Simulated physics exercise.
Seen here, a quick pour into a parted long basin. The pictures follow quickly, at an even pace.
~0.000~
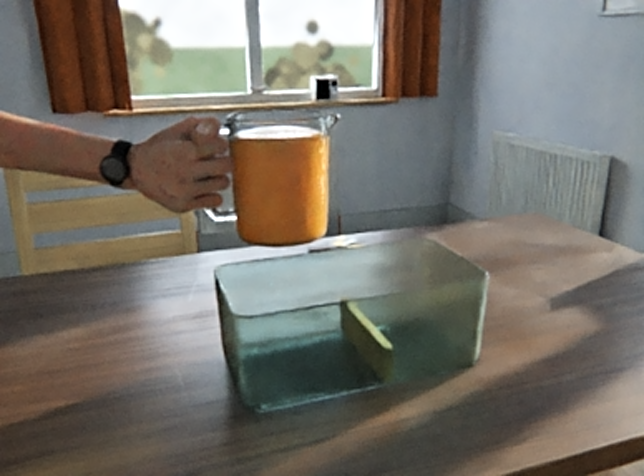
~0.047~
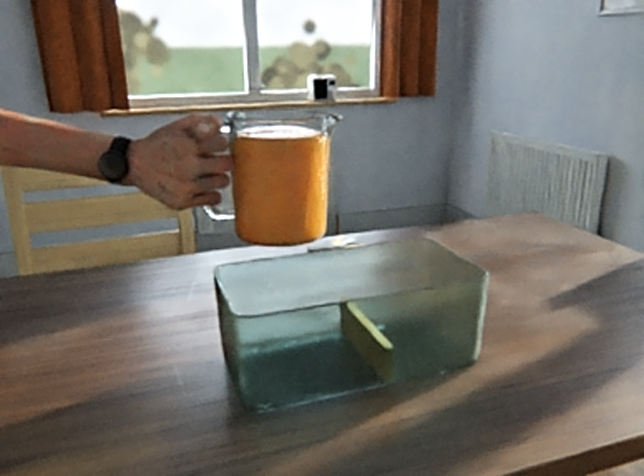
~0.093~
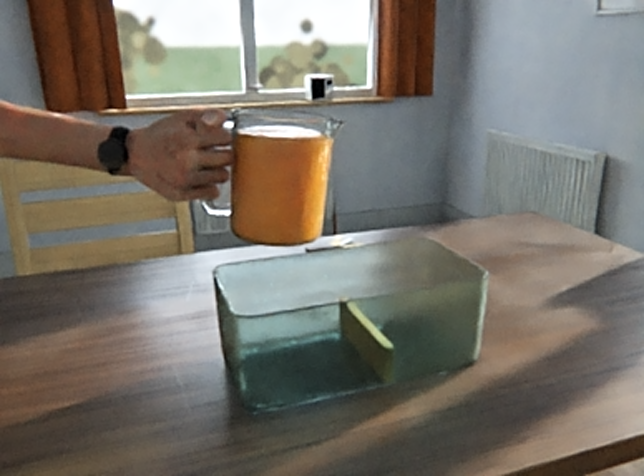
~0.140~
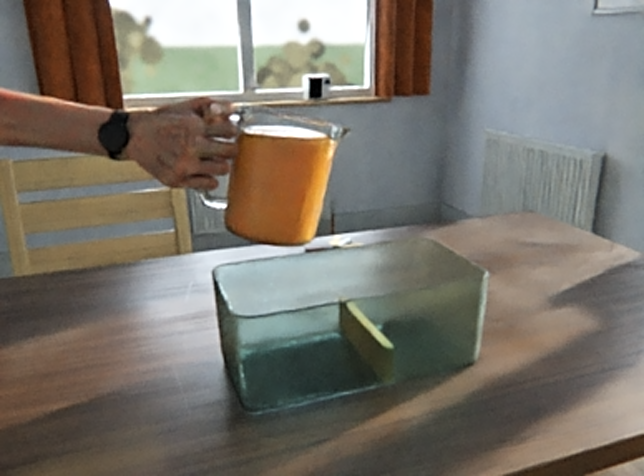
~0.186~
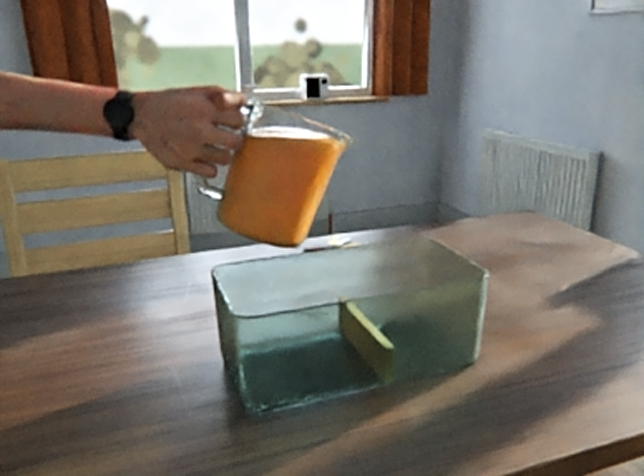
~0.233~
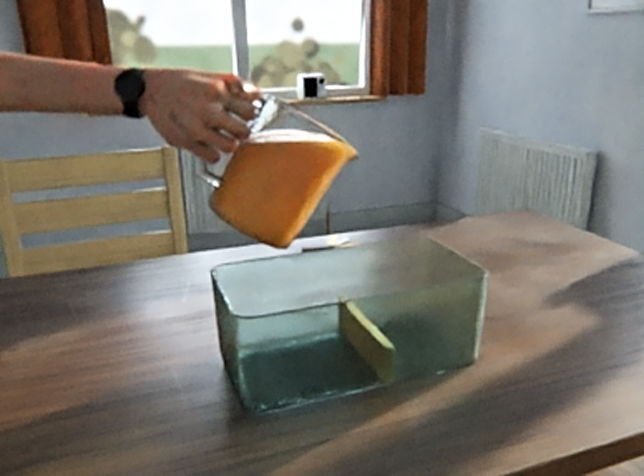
A hand wearing a dark watch reaches in from the left and holds a clear glass jug of orange juice above a long, greenish glass basin with a yellowish dividing wall. The basin sits on a brown wooden table, seen from slightly above, before a pale chair, grey walls and an orange-curtained window. The hand tilts the jug steadily rightward, and the view shifts very slightly.
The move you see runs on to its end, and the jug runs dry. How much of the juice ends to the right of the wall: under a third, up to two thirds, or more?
It comes to more than two thirds.
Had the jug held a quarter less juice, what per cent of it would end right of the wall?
About 85 per cent.
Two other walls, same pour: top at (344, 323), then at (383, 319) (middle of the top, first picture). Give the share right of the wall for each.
Roughly 95 per cent, and 50 per cent.
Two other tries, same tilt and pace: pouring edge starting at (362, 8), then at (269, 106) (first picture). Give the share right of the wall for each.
The first gives 55 %, the second 5 %.
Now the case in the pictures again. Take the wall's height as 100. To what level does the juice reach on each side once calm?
Left: 10 %. Right: 90 %.
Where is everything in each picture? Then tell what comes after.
In the first picture, it leans 0°; its right rim is at (340, 114); the juice meets the walls at (231, 137) and (323, 131); the long basin's rim runs from (223, 291) to (459, 257); the wall's top is at (364, 322).
In the second picture, it leans 2°; its right rim is at (341, 115); the juice meets the walls at (232, 135) and (324, 132).
In the third picture, it leans 6°; its right rim is at (345, 120); the juice meets the walls at (234, 133) and (327, 133).
In the fourth picture, it leans 13°; its right rim is at (350, 128); the juice meets the walls at (238, 135) and (332, 135).
In the fifth picture, it leans 23°; its right rim is at (355, 141); the juice meets the walls at (236, 156) and (341, 138).
In the sixth picture, it leans 34°; its right rim is at (358, 156); the juice meets the walls at (228, 167) and (345, 144).
A moment on, the jug is tipped on its side and 59 per cent is still to pour, 0 is left of the wall and 19 right of it.
Next, the jug is tipped right over and 17 per cent is still to pour, 4 is left of the wall and 63 right of it.
Then the jug is tipped right over and 3 per cent is still to pour, 9 is left of the wall and 83 right of it.
Later the jug is tipped right over and 0 per cent is still to pour, 10 is left of the wall and 87 right of it.
Finally, 11 per cent lies left of the wall, 86 right of it and 3 outside.
